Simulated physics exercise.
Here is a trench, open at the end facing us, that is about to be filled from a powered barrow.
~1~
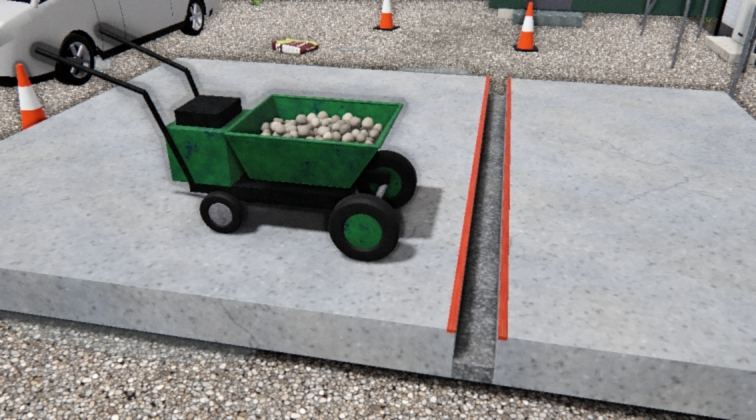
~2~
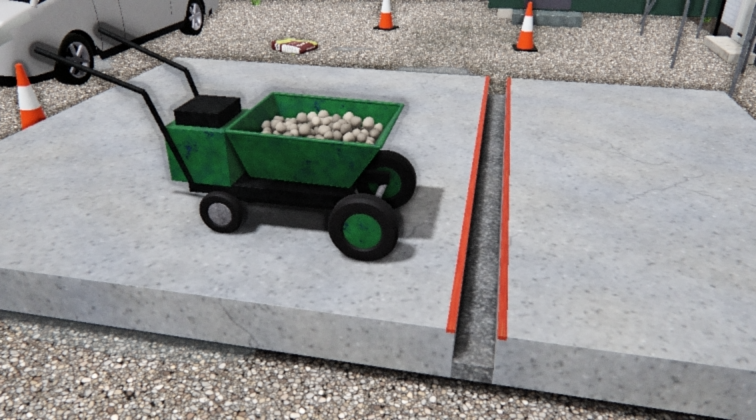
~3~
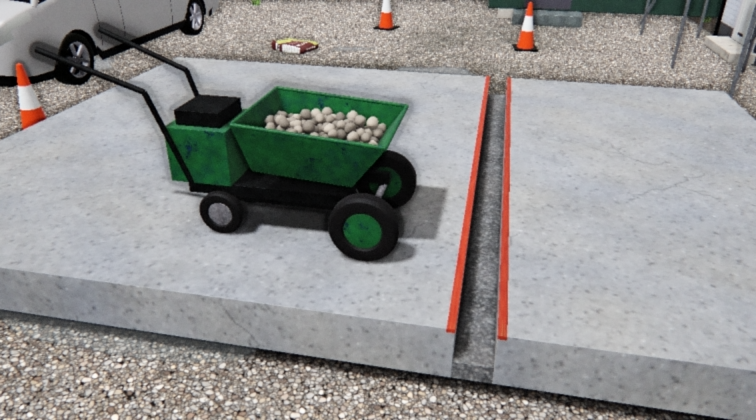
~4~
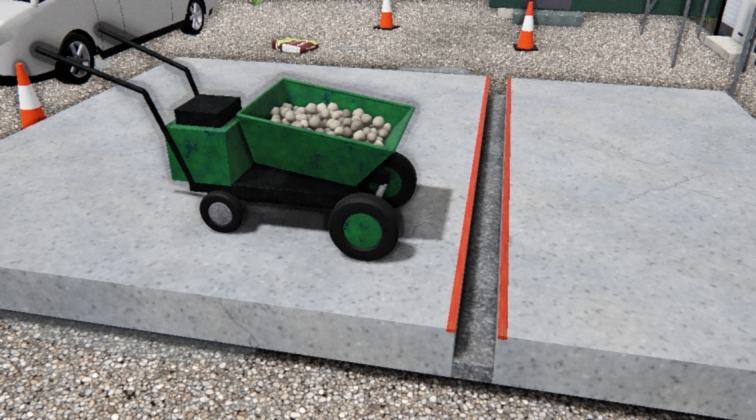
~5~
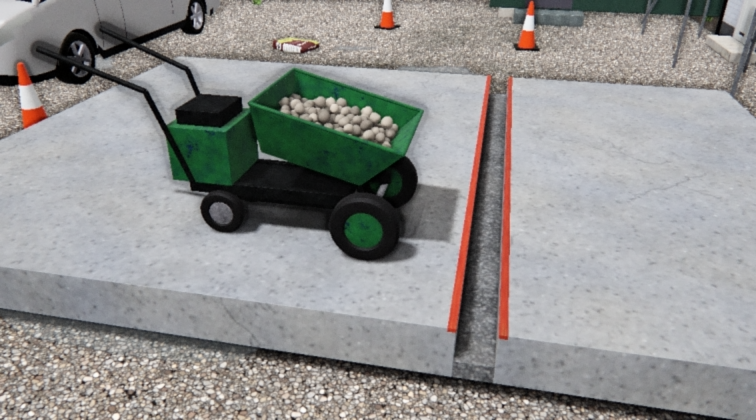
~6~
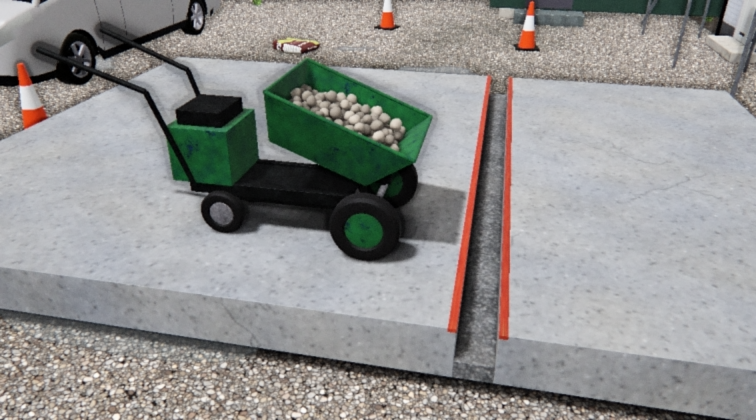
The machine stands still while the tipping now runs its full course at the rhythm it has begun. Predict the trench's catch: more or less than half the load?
The trench catches more than half of the load.
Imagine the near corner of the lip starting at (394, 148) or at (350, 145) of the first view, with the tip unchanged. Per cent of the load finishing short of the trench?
I'd expect close to 0 per cent and then close to 20 per cent.
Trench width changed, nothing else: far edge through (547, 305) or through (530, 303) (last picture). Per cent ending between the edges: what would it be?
I'd expect close to 100 in a hundred and then close to 100 in a hundred.
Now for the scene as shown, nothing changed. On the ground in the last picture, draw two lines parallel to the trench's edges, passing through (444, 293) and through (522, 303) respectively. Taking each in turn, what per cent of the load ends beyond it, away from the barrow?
Around 100 per cent for the first, around 30 per cent for the second.
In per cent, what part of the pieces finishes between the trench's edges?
Result: Around 65 in a hundred.
Soon, skip tipped steeply; all in the skip.
A while on, skip tipped right over; about two thirds in the skip; a stray few short of the trench; about a quarter in or heaped over the trench; a small part beyond it; a small part falling.
Towards the end, skip tipped right over; a small part in the skip; a stray few short of the trench; about two thirds in or heaped over the trench; about a quarter beyond it.
Finally, skip tipped right over; a stray few short of the trench; about two thirds in or heaped over the trench; about a third beyond it.
